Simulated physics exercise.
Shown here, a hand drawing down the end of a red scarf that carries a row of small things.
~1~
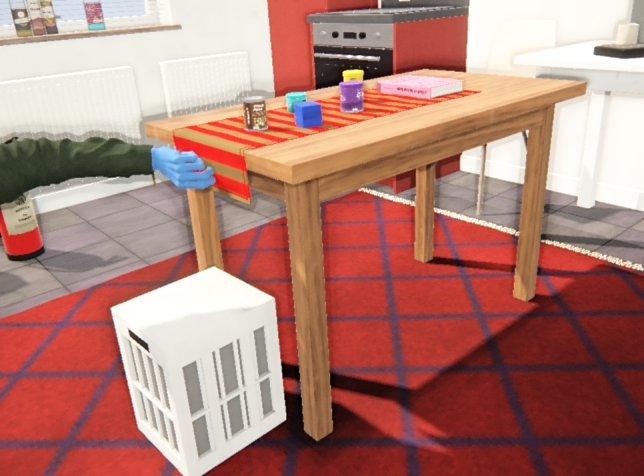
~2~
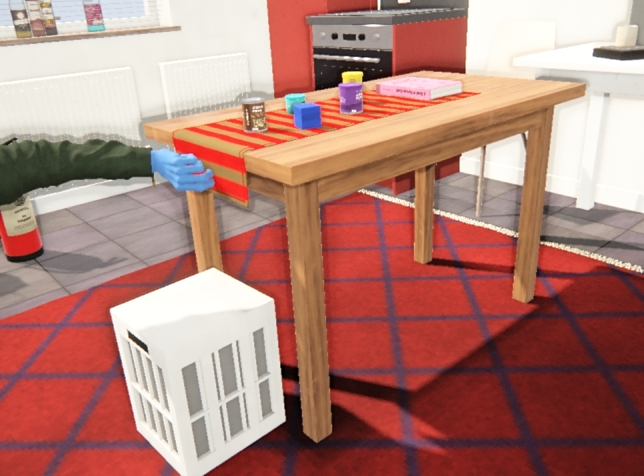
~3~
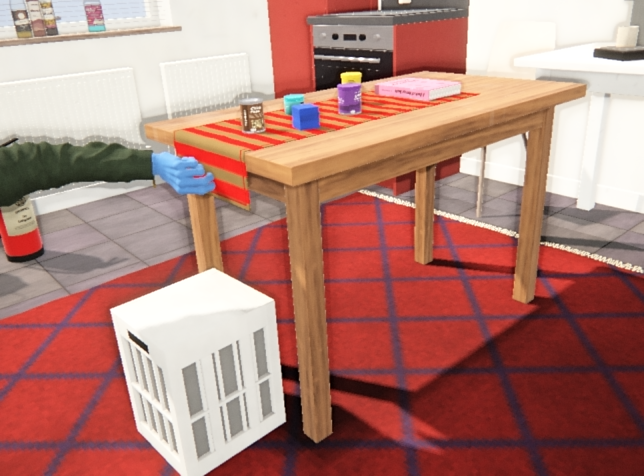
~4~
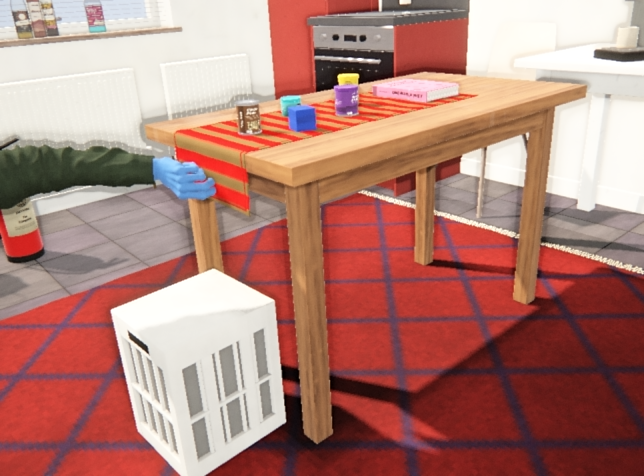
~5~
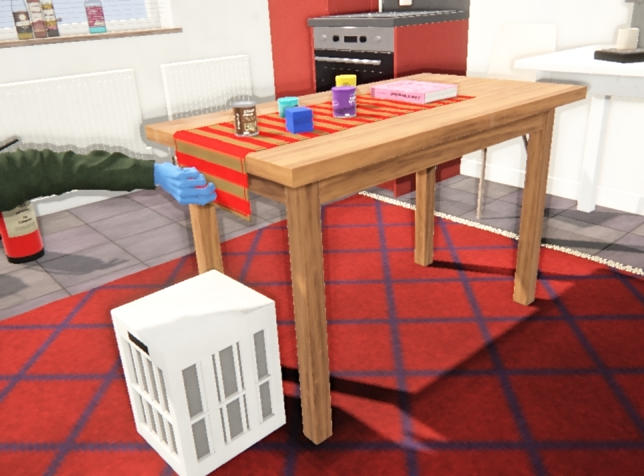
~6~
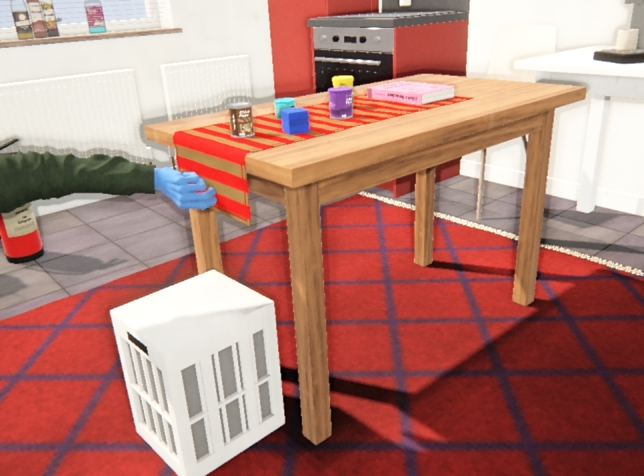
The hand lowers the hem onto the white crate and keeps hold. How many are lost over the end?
The count of fallen things is two.
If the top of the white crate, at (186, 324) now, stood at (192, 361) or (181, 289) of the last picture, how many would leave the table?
Over the edge go 3 and 1.
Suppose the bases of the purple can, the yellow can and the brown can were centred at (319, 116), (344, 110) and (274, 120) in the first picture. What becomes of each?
The purple can survives; the yellow can survives; the brown can drops off.
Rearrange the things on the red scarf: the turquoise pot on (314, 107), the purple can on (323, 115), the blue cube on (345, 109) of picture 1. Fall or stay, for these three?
The turquoise pot keeps its place on top; the purple can stays on; the blue cube does not fall.
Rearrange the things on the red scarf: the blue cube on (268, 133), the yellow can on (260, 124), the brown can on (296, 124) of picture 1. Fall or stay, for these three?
The blue cube comes down, the yellow can goes over, the brown can comes down.
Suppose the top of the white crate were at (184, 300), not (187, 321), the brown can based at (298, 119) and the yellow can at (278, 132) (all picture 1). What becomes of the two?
The brown can remains up; the yellow can falls.
Soon after, hem near (219, 263); brown can gone.
After that, hem on the crate; brown can and blue cube gone.
In the end, hem on the crate; brown can and blue cube gone. It carries off two.
